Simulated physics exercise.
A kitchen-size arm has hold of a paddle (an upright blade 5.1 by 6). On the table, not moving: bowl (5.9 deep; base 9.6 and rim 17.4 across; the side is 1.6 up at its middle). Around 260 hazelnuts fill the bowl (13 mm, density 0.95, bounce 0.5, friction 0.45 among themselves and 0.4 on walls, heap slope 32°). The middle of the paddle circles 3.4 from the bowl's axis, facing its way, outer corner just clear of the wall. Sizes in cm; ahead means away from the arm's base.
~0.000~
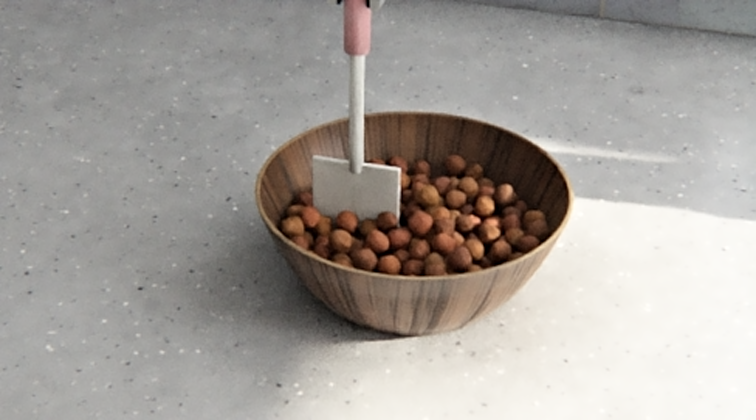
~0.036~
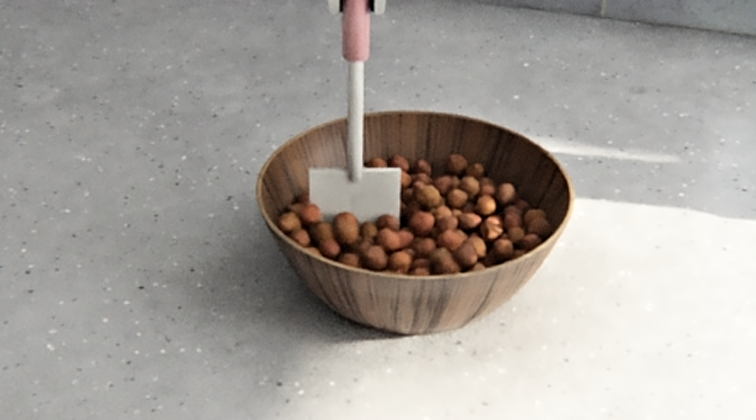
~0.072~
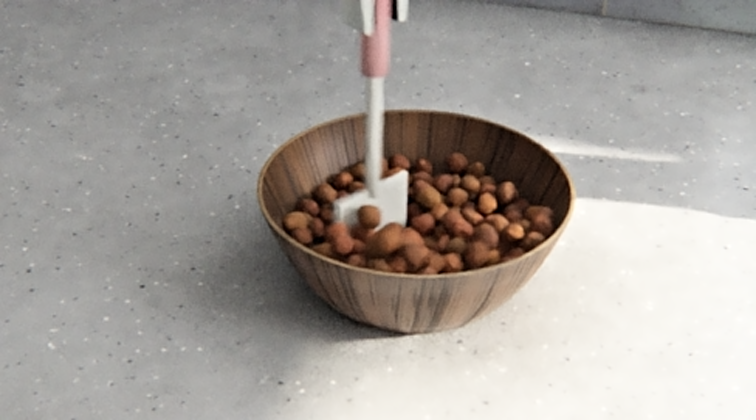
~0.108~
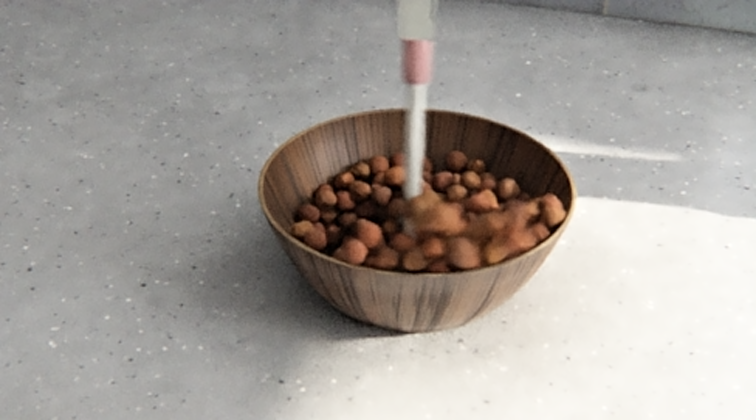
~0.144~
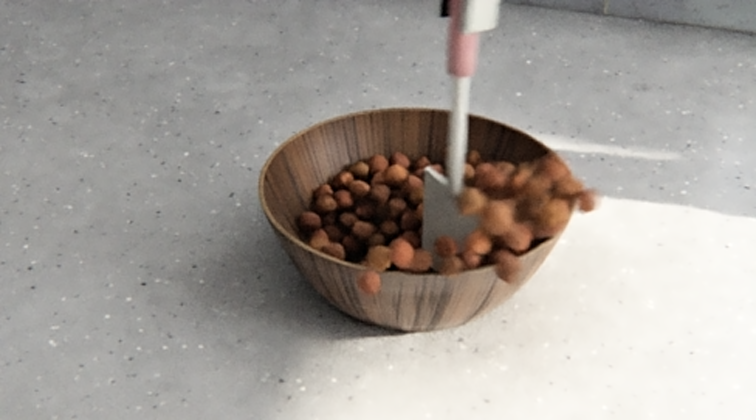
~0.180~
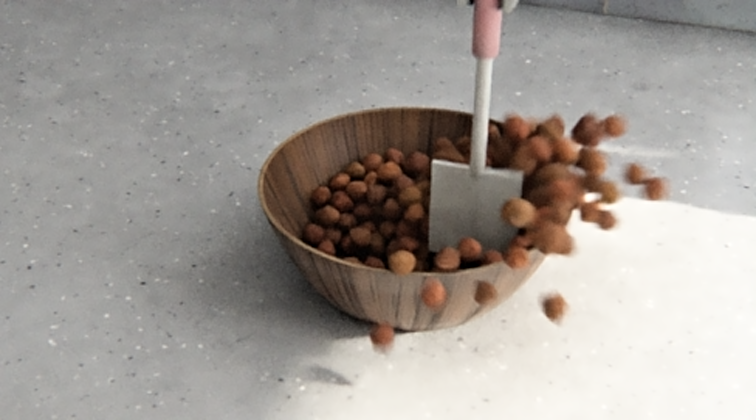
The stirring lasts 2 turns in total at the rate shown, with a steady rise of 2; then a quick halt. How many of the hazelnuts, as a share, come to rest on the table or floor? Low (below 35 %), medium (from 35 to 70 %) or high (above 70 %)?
Answer: Medium; from 35 to 70 % of the hazelnuts finish on the table or floor.
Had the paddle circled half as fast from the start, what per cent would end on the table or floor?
In that case some 20 per cent.
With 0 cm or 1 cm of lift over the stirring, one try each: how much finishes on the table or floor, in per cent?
About 65 and 55 per cent.
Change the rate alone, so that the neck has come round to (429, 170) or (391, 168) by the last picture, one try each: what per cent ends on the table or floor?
Some 30 and 20 per cent.
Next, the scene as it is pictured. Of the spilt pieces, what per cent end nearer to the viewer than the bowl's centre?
Some 40 per cent.
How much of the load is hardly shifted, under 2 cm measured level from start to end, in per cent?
Roughly 0 per cent.
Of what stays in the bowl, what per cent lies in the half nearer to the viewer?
Some 50 per cent.
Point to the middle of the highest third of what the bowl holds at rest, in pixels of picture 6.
At about (439, 232).
After 0.37 s, 26° round, highest piece 11 above the table; 158 in the bowl, 60 on the table or floor, 39 in flight or on the tool.
After 0.55 s, 234° round, highest piece 7 above the table; 133 in the bowl, 117 on the table or floor, 7 in flight or on the tool.
After 0.85 s, 0° round, highest piece 4 above the table; 132 in the bowl, 125 on the table or floor.
After 1.55 s, 0° round, highest piece 4 above the table; 132 in the bowl, 125 on the table or floor.
At rest, 132 in the bowl, 125 on the table or floor. That is 49 % on the table or floor.
